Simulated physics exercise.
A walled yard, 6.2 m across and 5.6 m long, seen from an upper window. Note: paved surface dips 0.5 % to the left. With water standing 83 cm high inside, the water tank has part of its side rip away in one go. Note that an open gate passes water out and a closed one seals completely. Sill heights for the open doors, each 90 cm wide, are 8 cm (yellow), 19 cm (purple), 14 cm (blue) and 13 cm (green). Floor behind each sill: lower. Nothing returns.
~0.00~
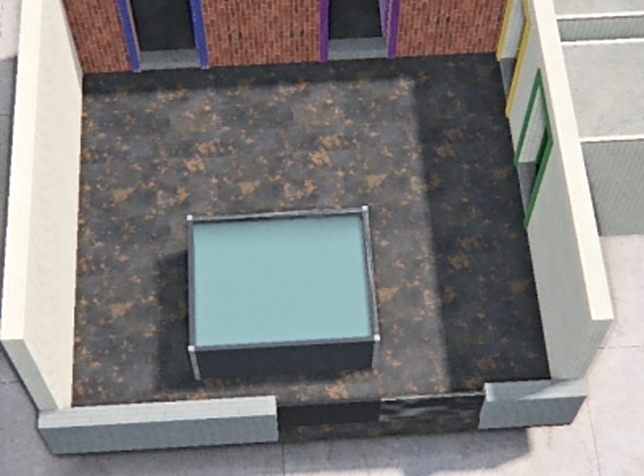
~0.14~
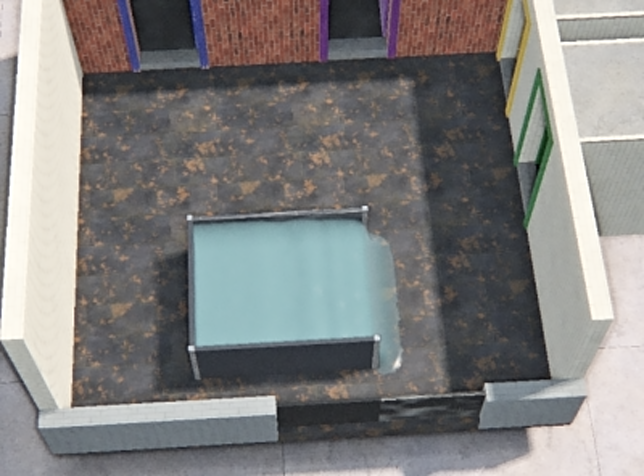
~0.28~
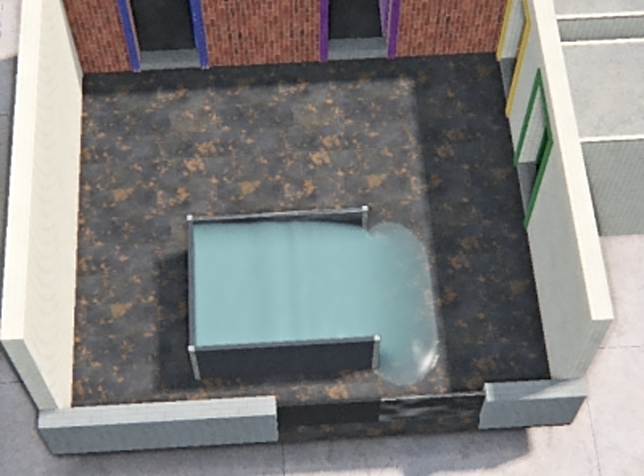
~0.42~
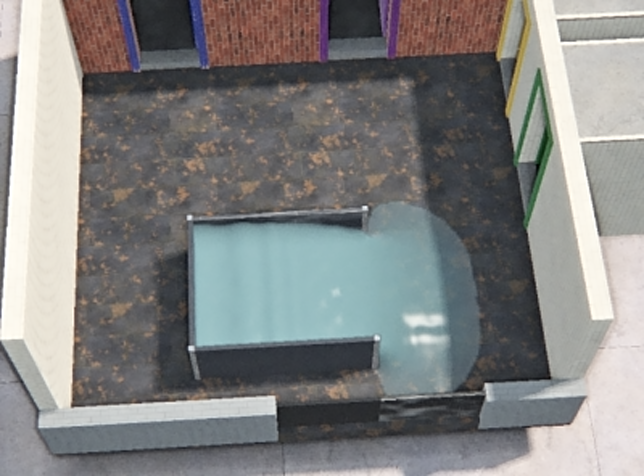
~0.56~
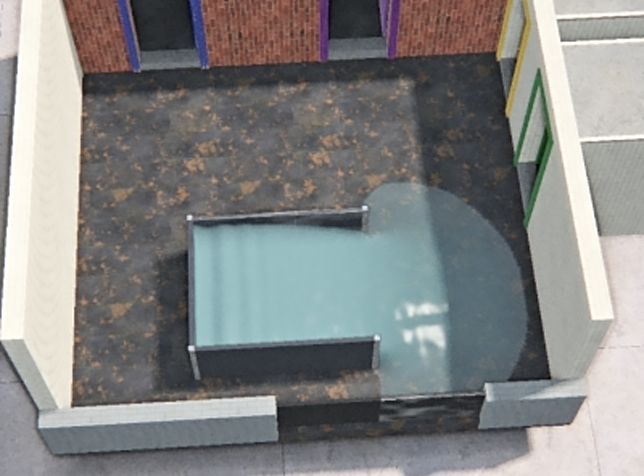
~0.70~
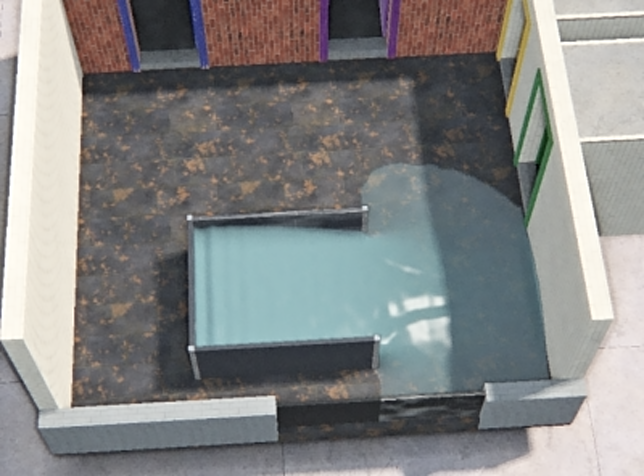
Pale blue-green water sits still in a rectangular tank inside a walled yard, until the tank's right side opens and the water pours out. It spreads across the dark, mottled floor in a widening rounded sheet, reaching the right wall near the green-framed doorway as the level inside the tank drops slightly.
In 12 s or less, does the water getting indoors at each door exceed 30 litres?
The yellow door overruns the limit; the purple door stops short of the limit; the blue door stops short of the limit; the green door overruns the limit.
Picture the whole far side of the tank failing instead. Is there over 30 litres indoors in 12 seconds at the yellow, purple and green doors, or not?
Then it goes yellow too high, purple too high, green fine.
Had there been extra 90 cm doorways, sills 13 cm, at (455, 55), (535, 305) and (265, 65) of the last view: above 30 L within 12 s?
In turn: Over, over, below.
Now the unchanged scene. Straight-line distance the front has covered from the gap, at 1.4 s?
I'd put it close to 3.8 m.
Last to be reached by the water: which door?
It's the blue door.
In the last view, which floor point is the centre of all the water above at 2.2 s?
Centre: Approx. (414, 288) px.
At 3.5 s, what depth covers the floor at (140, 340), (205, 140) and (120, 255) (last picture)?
Depths: About 0, 0 and 0 centimetres.
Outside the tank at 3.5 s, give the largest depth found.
Max depth: About 34 centimetres.
After 1.4 s water covers 25 % of the floor and is deepest (56 cm) near (546, 399); yellow door not reached, purple door not reached, blue door not reached, green door 27 cm at the sill, 19 L in.
After 2.2 s water covers 30 % of the floor and is deepest (47 cm) near (546, 399); yellow door 11 cm at the sill, 0 L in, purple door not reached, blue door not reached, green door 27 cm at the sill, 77 L in.
After 3.5 s water covers 55 % of the floor and is deepest (34 cm) near (479, 53); yellow door 18 cm at the sill, 30 L in, purple door 16 cm at the sill, 0 L in, blue door not reached, green door 19 cm at the sill, 134 L in.
After 7.0 s water covers 95 % of the floor and is deepest (20 cm) near (82, 124); yellow door 14 cm at the sill, 181 L in, purple door 12 cm at the sill, 4 L in, blue door 6 cm at the sill, 0 L in, green door 8 cm at the sill, 146 L in.
After 12.0 s water covers 100 % of the floor and is deepest (18 cm) near (71, 428); yellow door 9 cm at the sill, 199 L in, purple door 8 cm at the sill, 4 L in, blue door 10 cm at the sill, 1 L in, green door 7 cm at the sill, 146 L in.
